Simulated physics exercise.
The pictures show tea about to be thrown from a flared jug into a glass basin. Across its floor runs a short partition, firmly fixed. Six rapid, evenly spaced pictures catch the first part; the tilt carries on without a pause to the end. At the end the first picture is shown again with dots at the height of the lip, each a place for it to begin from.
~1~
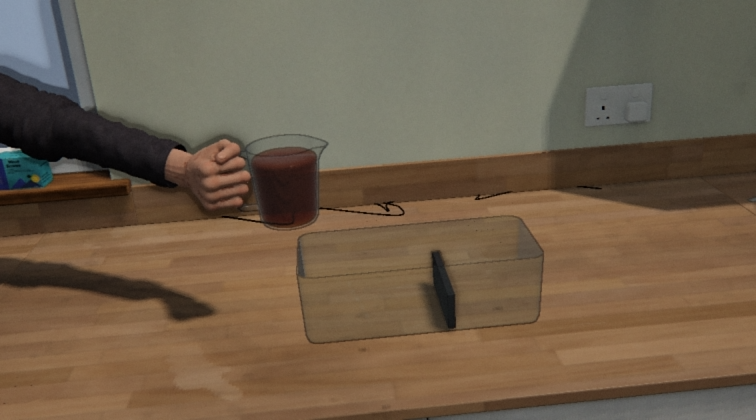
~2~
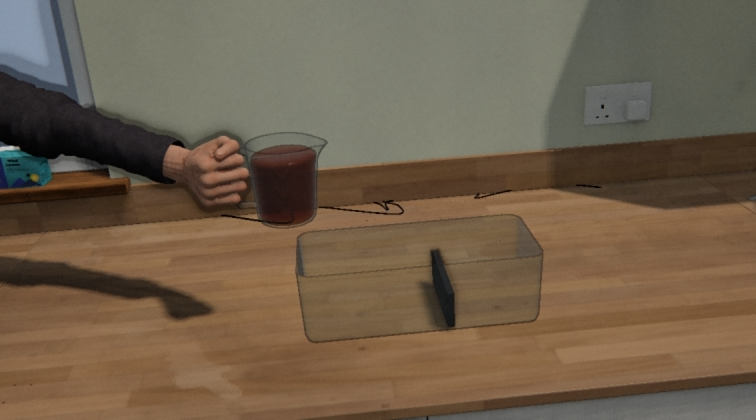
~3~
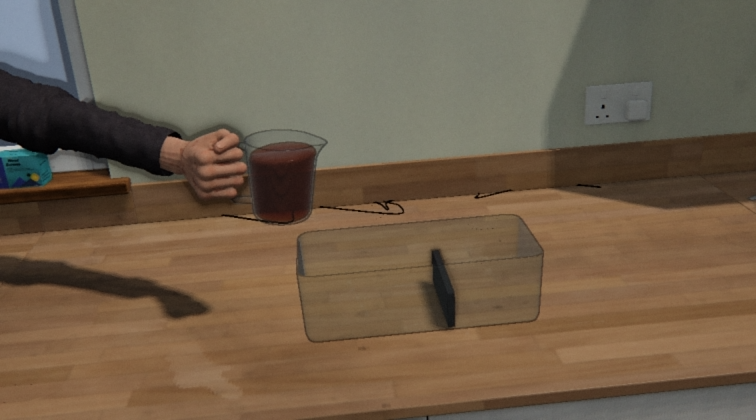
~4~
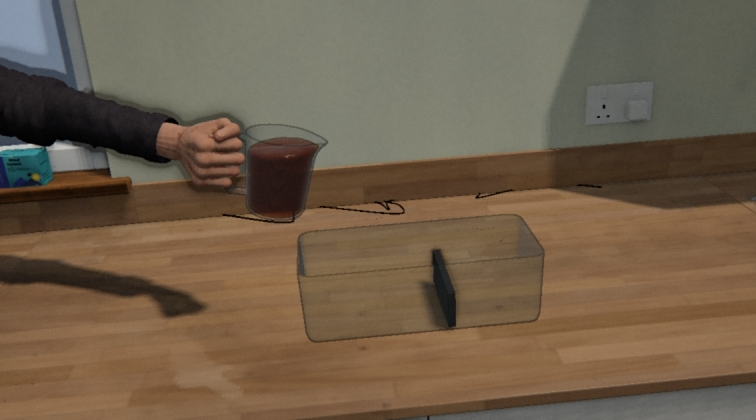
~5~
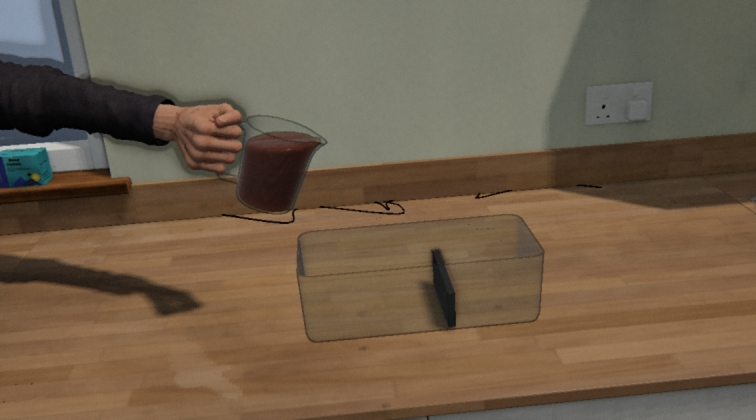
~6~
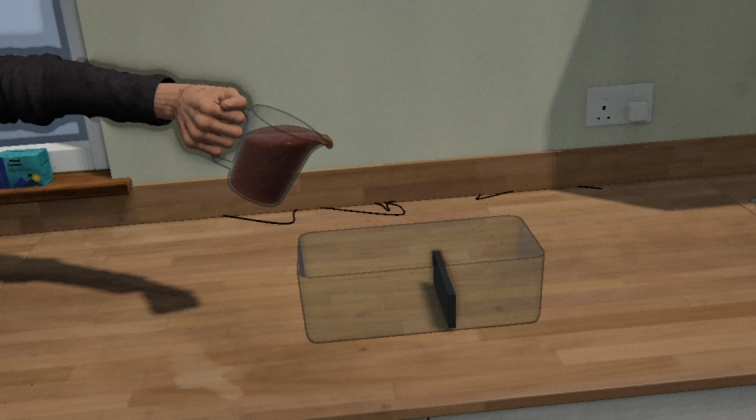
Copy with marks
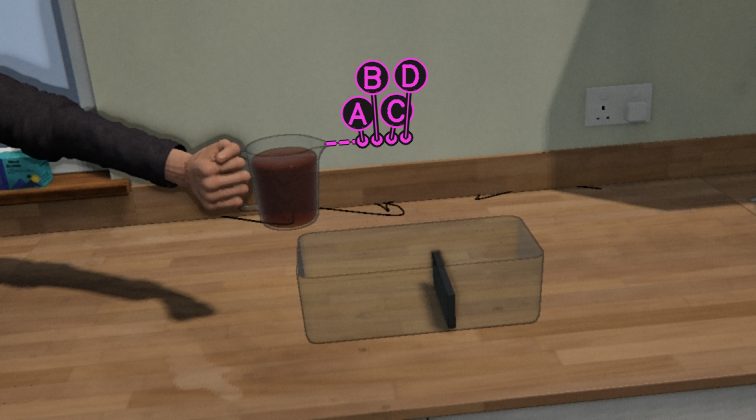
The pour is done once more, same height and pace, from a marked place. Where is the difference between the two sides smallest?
Go for A.
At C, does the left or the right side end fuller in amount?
The right side.
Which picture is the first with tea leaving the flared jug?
Picture 6.
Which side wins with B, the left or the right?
The right side.
On the marked copy, A at (362, 140); B at (377, 139); C at (391, 138); D at (405, 137).
For dot A, about 52 % ends left of the wall and 45 % right of it; 3 % is lost outside.
For dot B, about 16 % ends left of the wall and 81 % right of it; 3 % is lost outside.
For dot C, about 6 % ends left of the wall and 92 % right of it.
For dot D, about 4 % ends left of the wall and 92 % right of it; 4 % is lost outside.
